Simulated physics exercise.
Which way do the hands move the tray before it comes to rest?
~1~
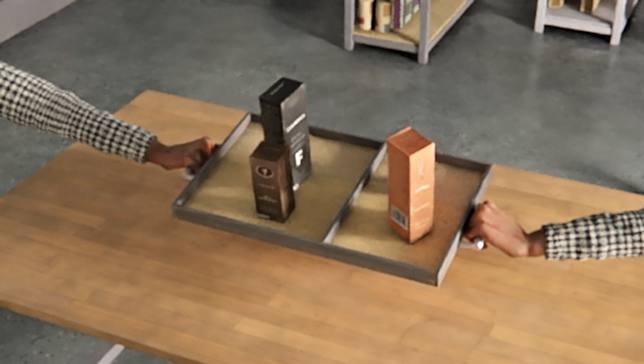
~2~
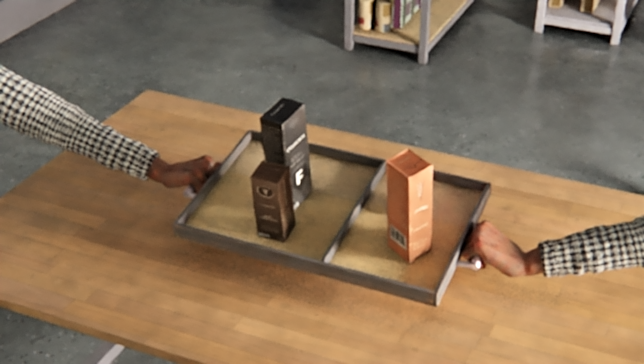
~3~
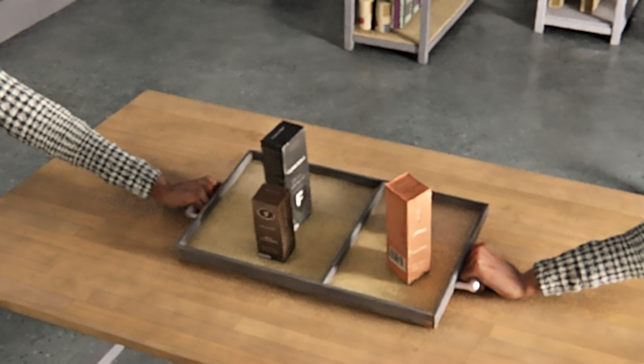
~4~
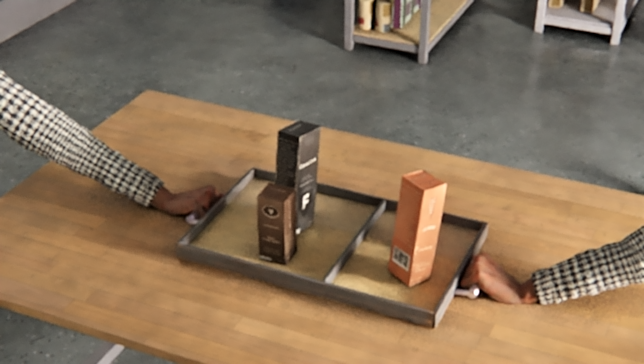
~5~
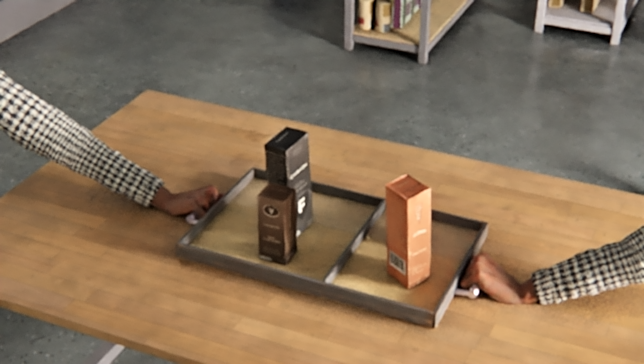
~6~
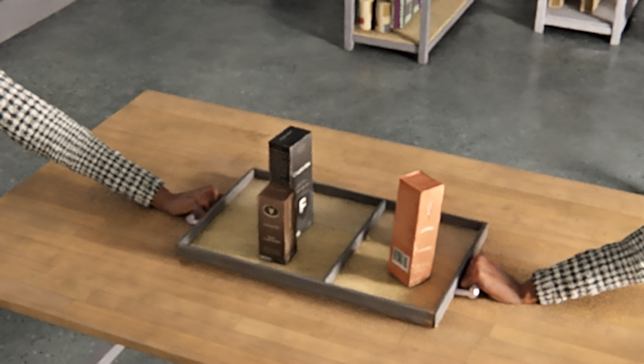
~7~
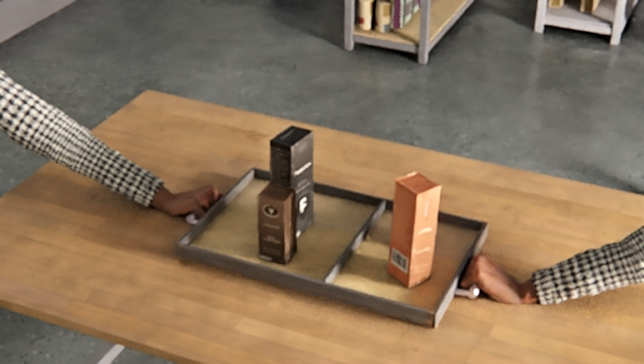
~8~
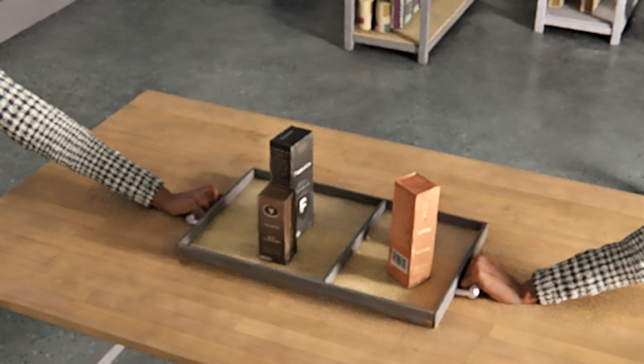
The hands move the tray down, until it lies flat on the wooden table.
